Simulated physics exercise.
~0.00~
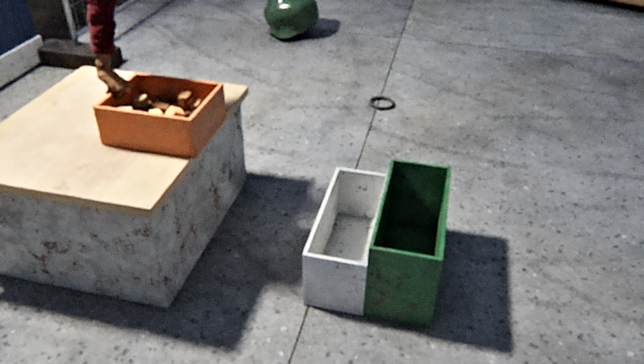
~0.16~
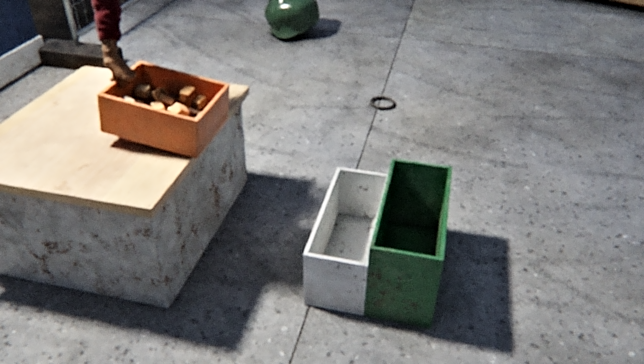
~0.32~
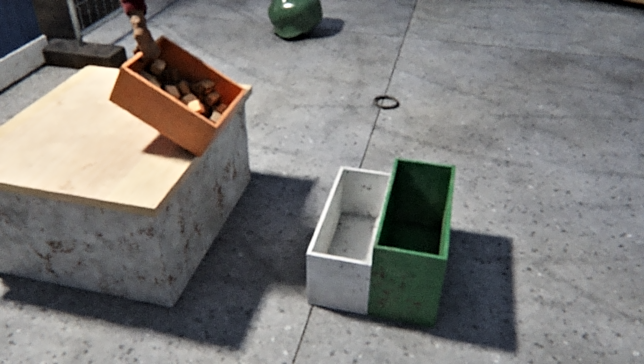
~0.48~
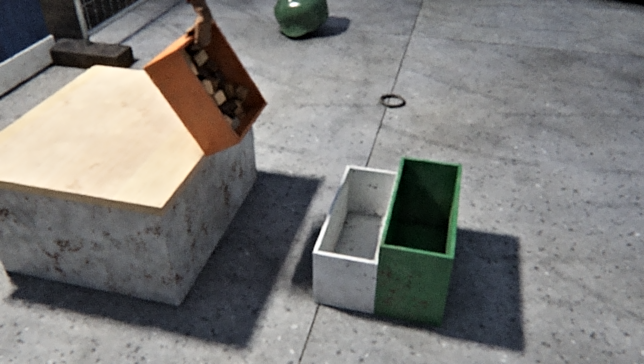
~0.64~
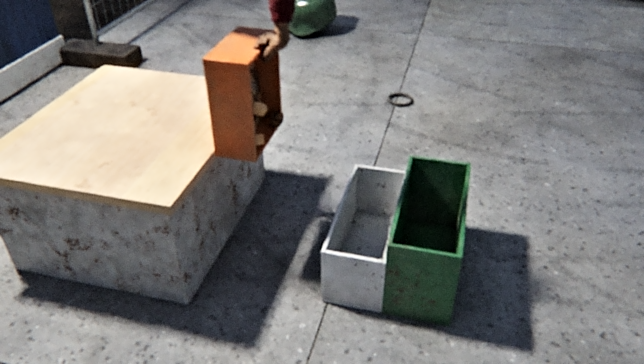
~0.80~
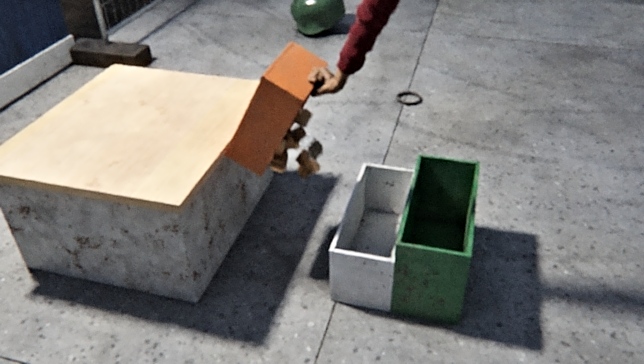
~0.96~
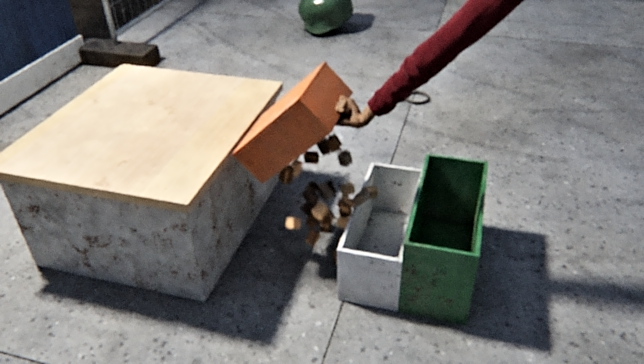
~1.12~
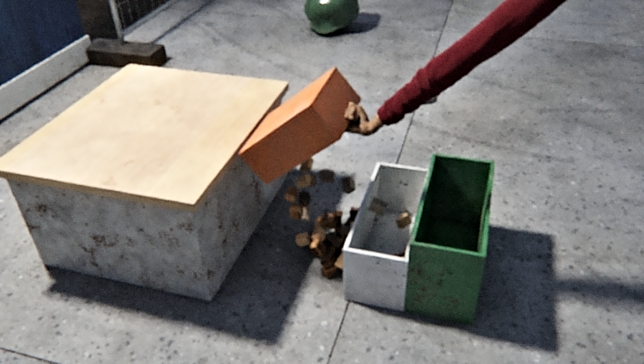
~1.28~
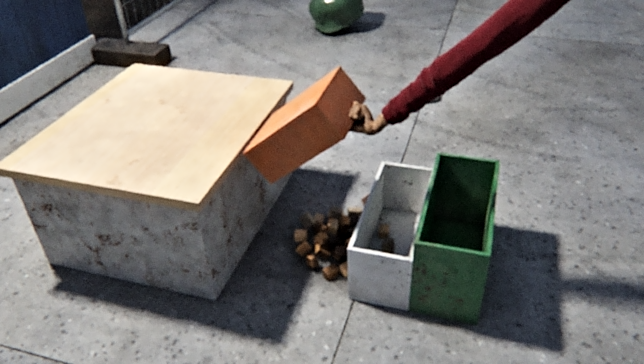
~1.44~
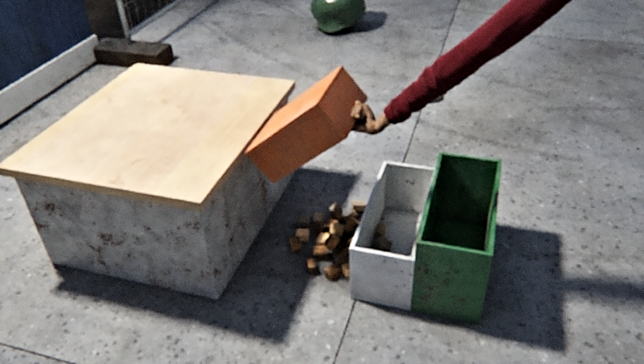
On a sunlit paved floor, a person in a dark red sleeve tipped an orange box of wooden blocks over a bench's edge, spilling most onto the ground short of the white tub, with a few landing inside it and the green trough staying empty.
